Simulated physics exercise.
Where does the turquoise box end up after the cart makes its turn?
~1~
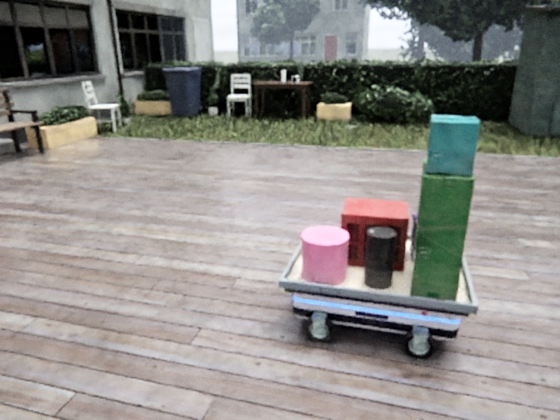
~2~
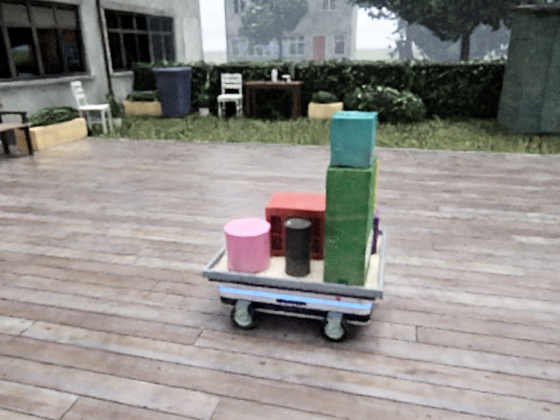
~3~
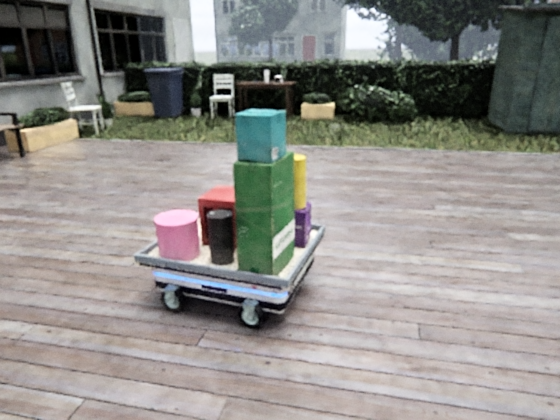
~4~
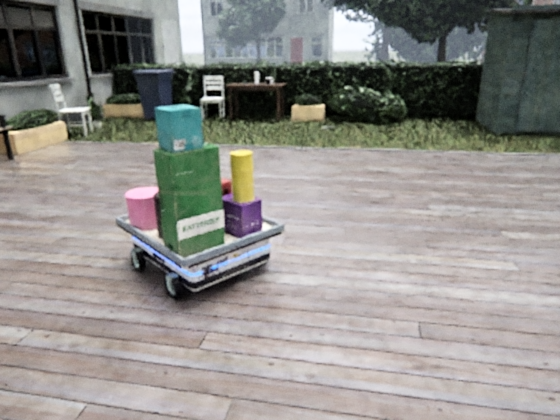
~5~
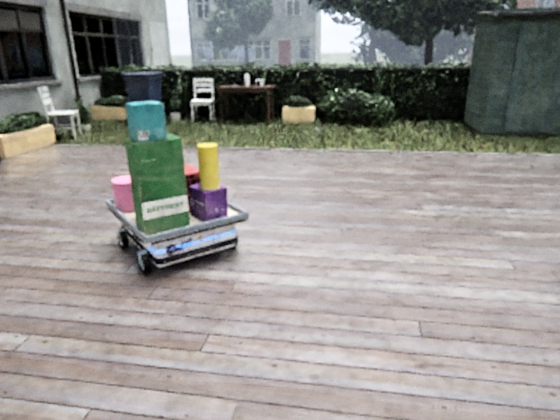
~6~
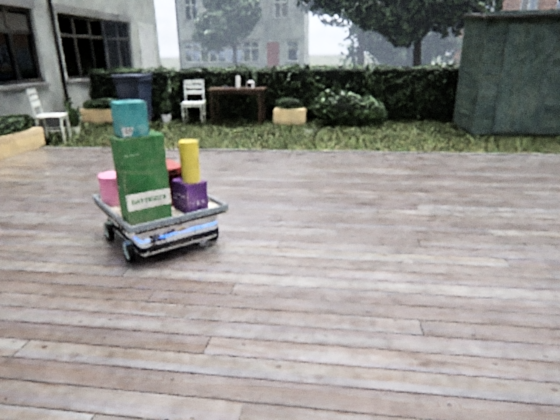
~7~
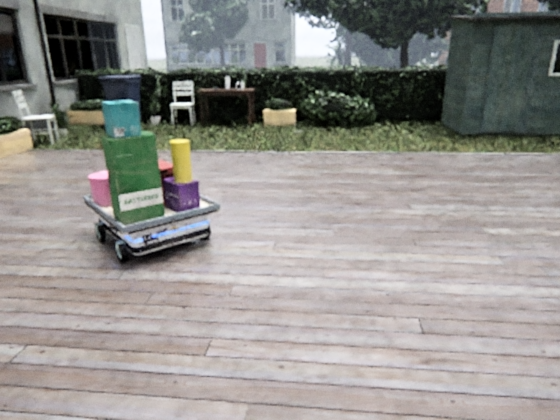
The turquoise box stays in its place, still sitting upright on top of the tall green box on the cart.
